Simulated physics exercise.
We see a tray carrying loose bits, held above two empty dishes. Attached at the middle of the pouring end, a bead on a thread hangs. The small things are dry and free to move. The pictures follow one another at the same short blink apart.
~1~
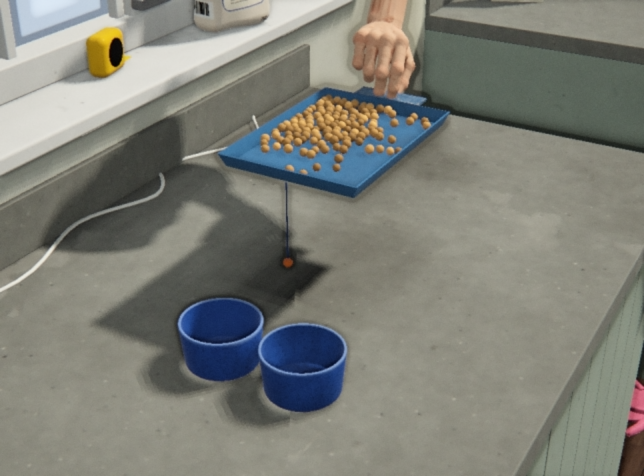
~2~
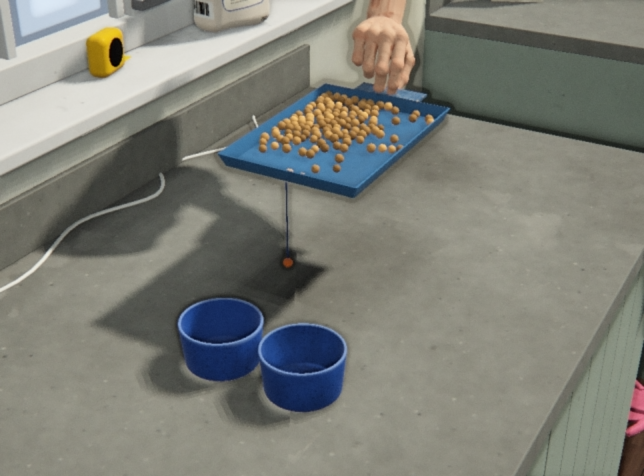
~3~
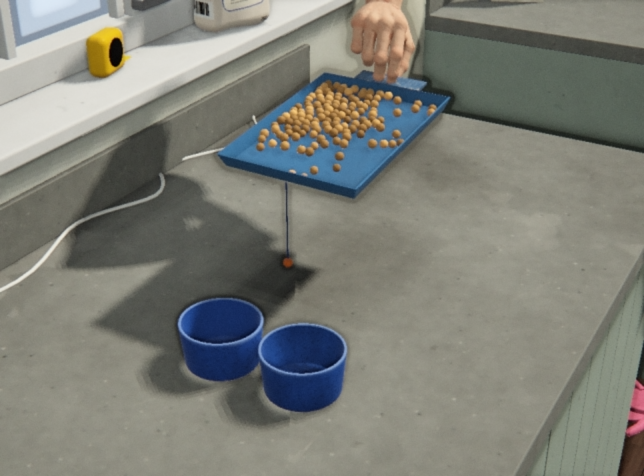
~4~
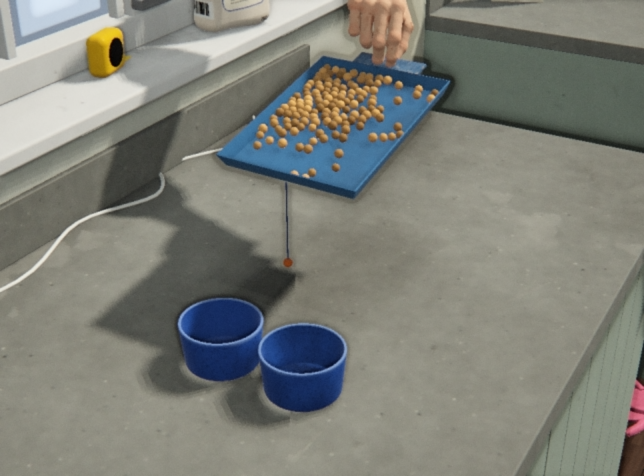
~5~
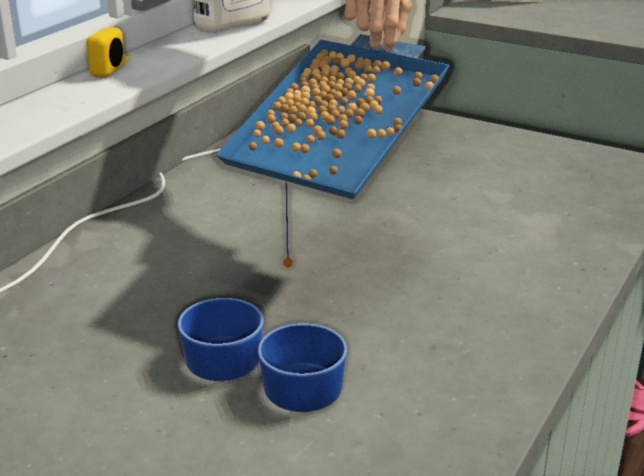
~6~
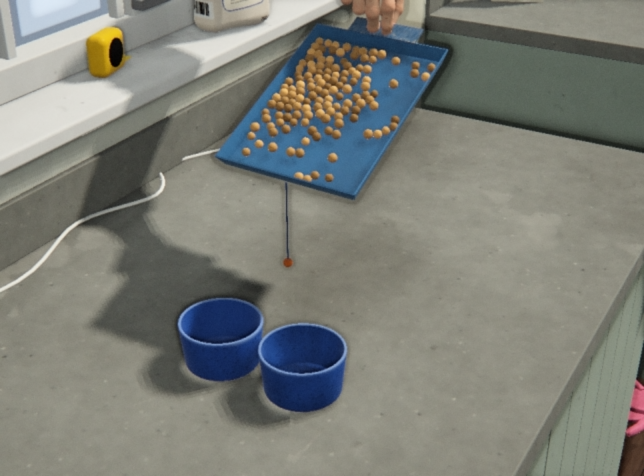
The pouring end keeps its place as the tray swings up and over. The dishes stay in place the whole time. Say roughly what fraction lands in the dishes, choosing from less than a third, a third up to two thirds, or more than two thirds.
Below a third.
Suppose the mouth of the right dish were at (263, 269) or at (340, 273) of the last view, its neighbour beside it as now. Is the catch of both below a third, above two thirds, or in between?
Two tries, in turn: Less than a third and under a third.
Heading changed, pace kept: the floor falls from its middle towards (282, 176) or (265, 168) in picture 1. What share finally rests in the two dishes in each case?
So it's 10 percent with the first slope and 0 percent with the other.
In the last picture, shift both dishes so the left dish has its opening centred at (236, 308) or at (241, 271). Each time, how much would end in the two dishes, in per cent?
Respectively 40 percent and 30 percent.
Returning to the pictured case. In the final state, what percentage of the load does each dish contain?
Left dish around 0, right dish around 0, both in a hundred.
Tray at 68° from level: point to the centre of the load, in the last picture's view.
I'd put the middle close to (273, 247).
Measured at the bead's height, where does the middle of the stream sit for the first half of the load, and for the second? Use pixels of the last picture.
Earlier half at (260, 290), later half at (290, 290).
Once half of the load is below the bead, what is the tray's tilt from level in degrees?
Roughly 75 degrees from level.
Soon, tray tipped steeply; about a quarter on the tray; a stray few in the right dish; a small part in the left dish; about a quarter outside both; about a third in the air.
A while on, tray tipped past a quarter turn; a small part in the right dish; a stray few in the left dish; nearly all outside both.
Towards the end, tray tipped past a quarter turn; a small part in the right dish; a stray few in the left dish; nearly all outside both.
Finally, tray tipped past a quarter turn; a small part in the right dish; a stray few in the left dish; nearly all outside both.
